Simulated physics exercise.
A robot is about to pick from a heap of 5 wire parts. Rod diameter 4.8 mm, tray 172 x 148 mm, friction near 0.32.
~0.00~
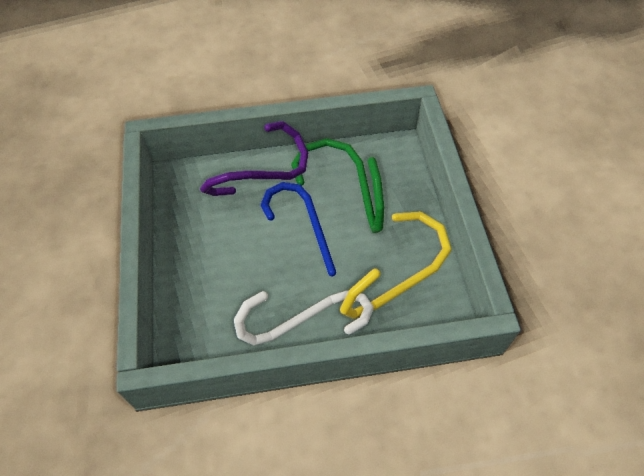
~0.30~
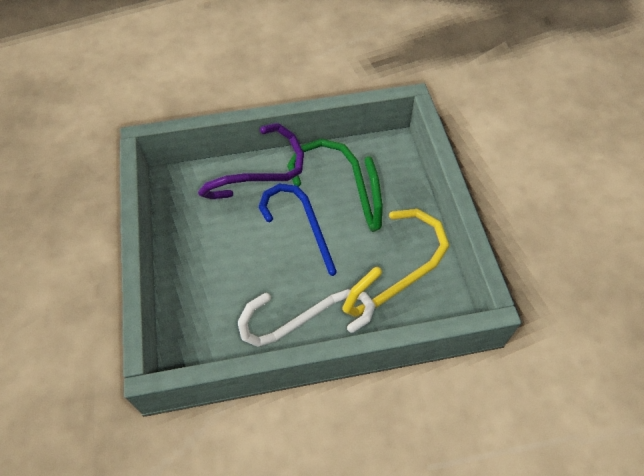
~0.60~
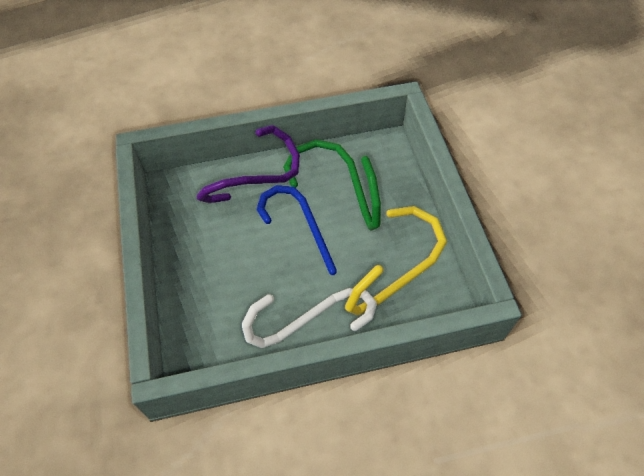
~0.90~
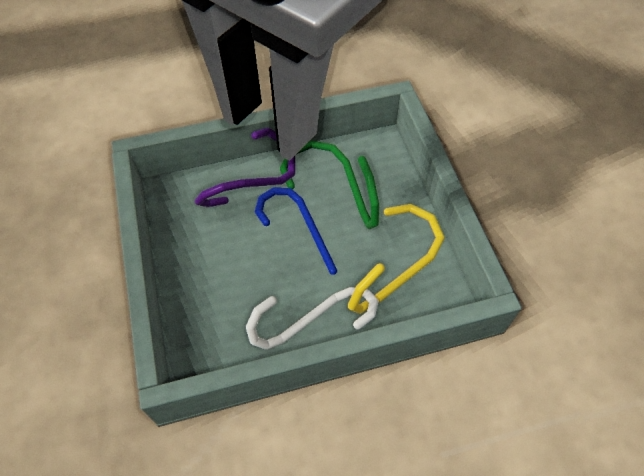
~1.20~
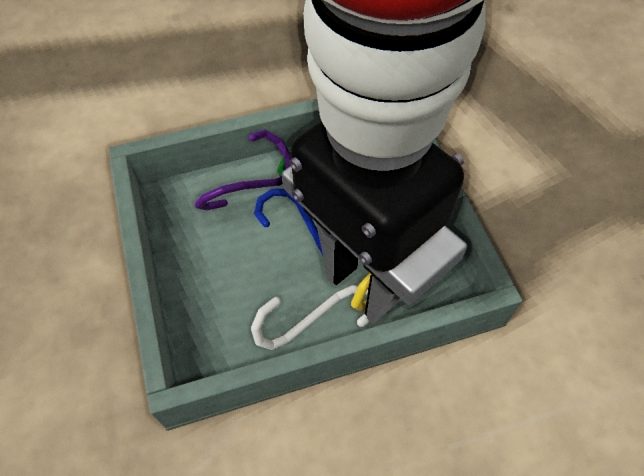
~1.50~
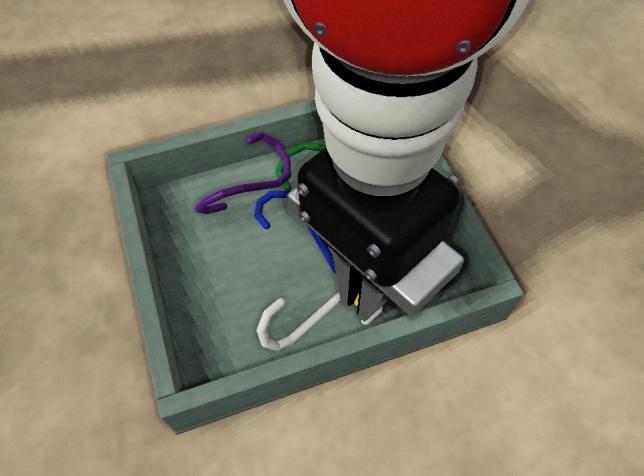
In a shallow green tray on a sandy surface, purple, green, blue, yellow and white wire hooks lie in a loose heap while the view shifts slightly. A robot gripper enters from the top, lowers toward the right side of the tray, and closes its fingers on the yellow hook.
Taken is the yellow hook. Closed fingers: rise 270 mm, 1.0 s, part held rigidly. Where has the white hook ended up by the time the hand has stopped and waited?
It has ended up up.
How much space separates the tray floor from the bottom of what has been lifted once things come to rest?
Gap: Approx. 210 mm.
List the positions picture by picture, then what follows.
In the first picture, fingers out of view, 210 mm above the grip; white hook from (349, 330) to (263, 296), passing over and under yellow hook; yellow hook from (375, 274) to (396, 218), passing over and under white hook.
In the second picture, fingers out of view, 210 mm above the grip; green hook from (297, 183) to (369, 161), passing under purple hook; yellow hook from (377, 272) to (393, 216), passing over and under white hook.
In the third picture, fingers out of view, 196 mm above the grip; white hook from (355, 326) to (269, 299), passing over and under yellow hook; purple hook from (260, 133) to (227, 197), passing over blue hook, over green hook.
In the fourth picture, fingers (267, 107) 104 mm above the grip; blue hook from (266, 222) to (333, 271), passing under purple hook.
In the fifth picture, fingers (362, 281) 13 mm above the grip.
In the sixth picture, fingers (364, 292) closed on the yellow hook.
After 1.80 s, lowest point more than 20 mm over the tray floor, yellow hook 58 mm.
After 2.05 s, lowest point more than 20 mm over the tray floor, yellow hook 158 mm, white hook 97 mm.
After 2.50 s, lowest point more than 20 mm over the tray floor, yellow hook 272 mm, white hook 210 mm.
End, hanging yellow hook 272 mm, white hook 210 mm; the other 3 are down.
